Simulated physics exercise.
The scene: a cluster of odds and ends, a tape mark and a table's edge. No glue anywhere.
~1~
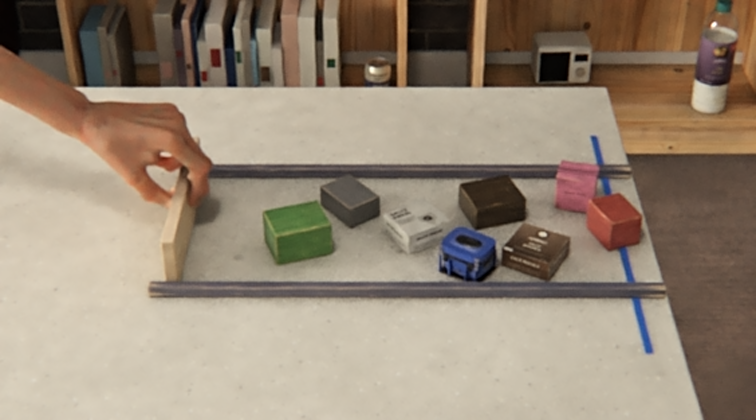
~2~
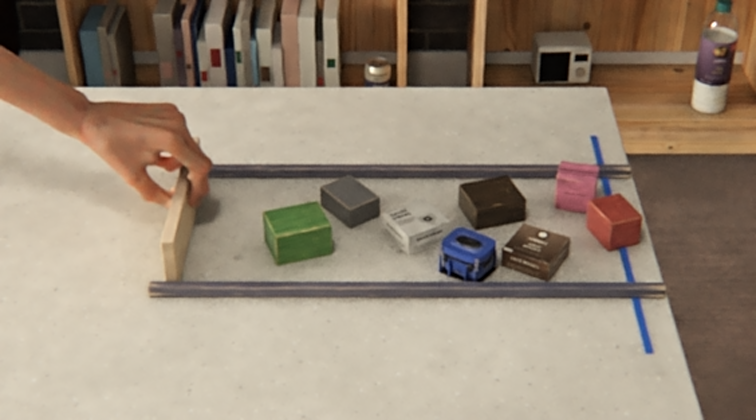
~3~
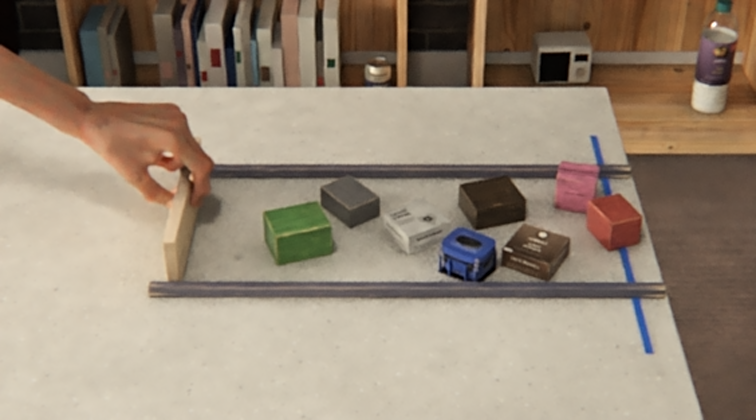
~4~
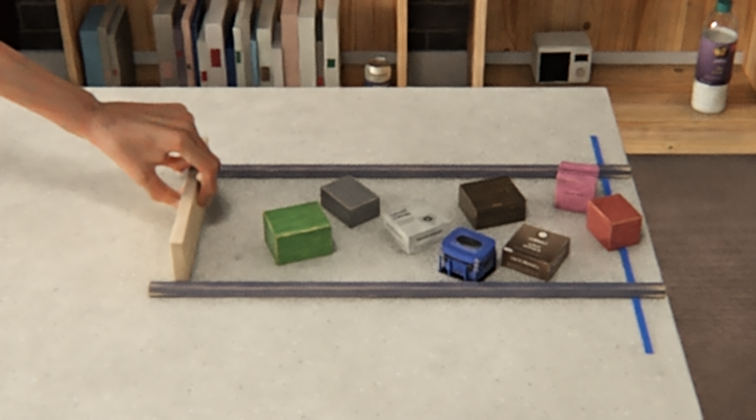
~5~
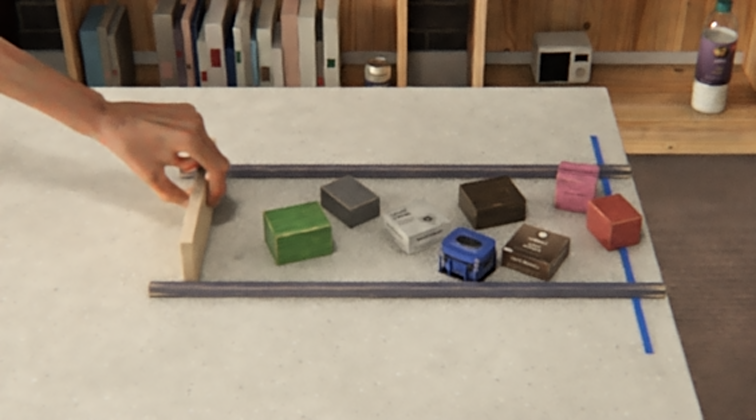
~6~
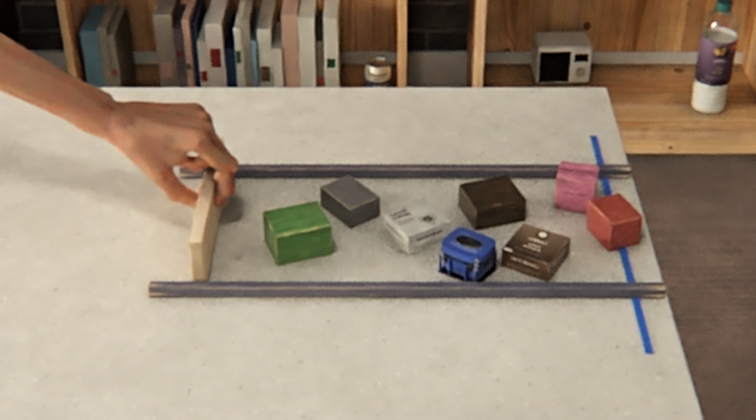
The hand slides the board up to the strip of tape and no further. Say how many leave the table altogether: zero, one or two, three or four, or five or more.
Here the number that fall off is five or more.
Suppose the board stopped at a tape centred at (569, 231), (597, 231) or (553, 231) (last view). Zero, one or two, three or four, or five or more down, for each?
In that order: Three or four; 5 or more; three to four.
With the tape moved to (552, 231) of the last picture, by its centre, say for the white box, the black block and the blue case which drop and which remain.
The white box survives, the black block holds on, the blue case remains up.
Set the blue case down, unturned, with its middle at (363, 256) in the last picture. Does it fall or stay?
Then it is kept.
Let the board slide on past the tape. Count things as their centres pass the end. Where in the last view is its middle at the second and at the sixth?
Near (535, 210) and (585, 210).
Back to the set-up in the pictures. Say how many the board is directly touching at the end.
It touches 2.
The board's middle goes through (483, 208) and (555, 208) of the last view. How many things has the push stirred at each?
The counts are 8 and 8.
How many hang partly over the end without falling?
Overhanging: 2.
Soon after, none off yet; red block at rest near (614, 222); pink box at rest near (577, 187); brown box at rest near (535, 252).
At rest, the number that fall off is five or more; fallen, white box, blue case, black block, brown box, pink box and red block.
